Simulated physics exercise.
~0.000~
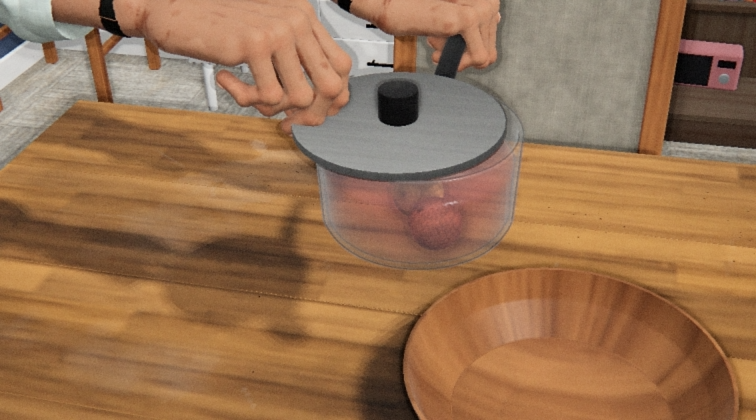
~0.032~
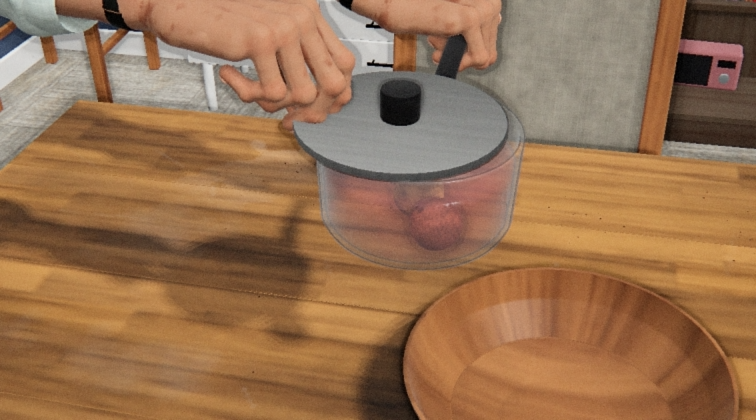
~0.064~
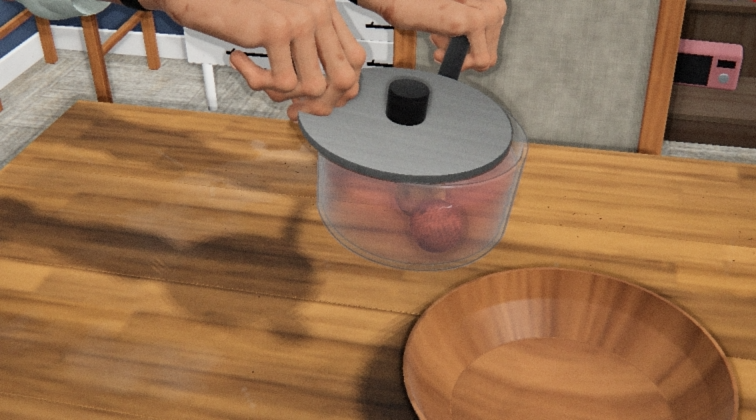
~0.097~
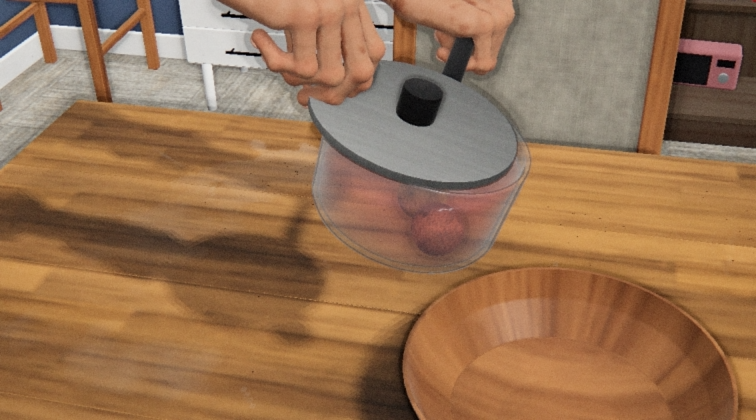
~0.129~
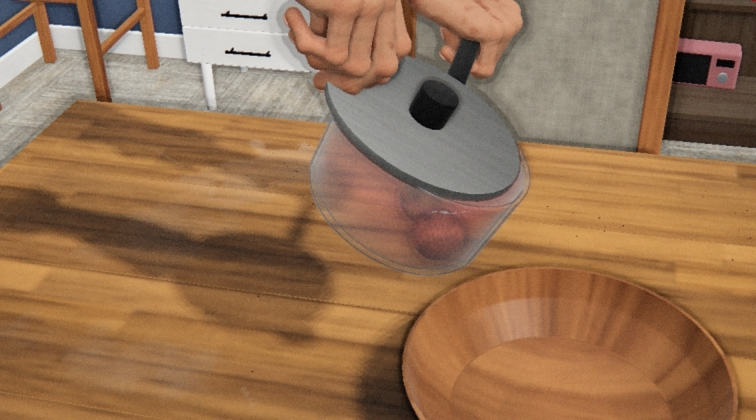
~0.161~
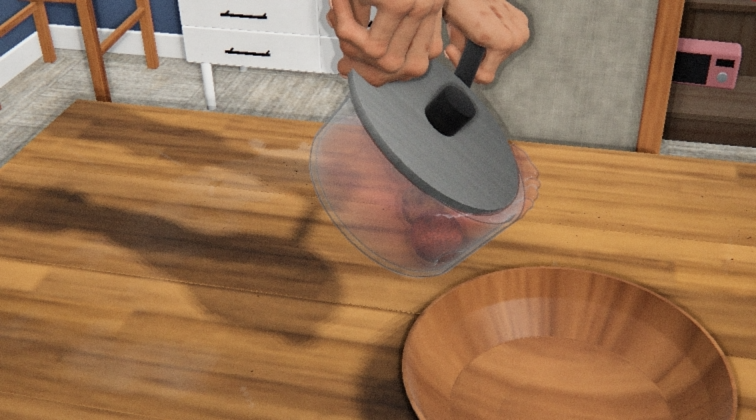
Two hands tilt a clear saucepan with a grey lid rightward above a table.
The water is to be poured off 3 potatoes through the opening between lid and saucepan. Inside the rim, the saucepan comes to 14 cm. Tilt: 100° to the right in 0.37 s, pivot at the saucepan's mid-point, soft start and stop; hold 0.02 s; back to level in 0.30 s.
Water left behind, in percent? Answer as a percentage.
Left behind: Roughly 50 percent.
After 0.29 s the tilt is 90° and 80 per cent of the water is still in the saucepan.
After 0.39 s the tilt is 100° and 66 per cent of the water is still in the saucepan.
After 0.49 s the tilt is 75° and 55 per cent of the water is still in the saucepan.
After 0.60 s the tilt is 21° and 50 per cent of the water is still in the saucepan.
In the end 50 per cent of the water is still in the saucepan.
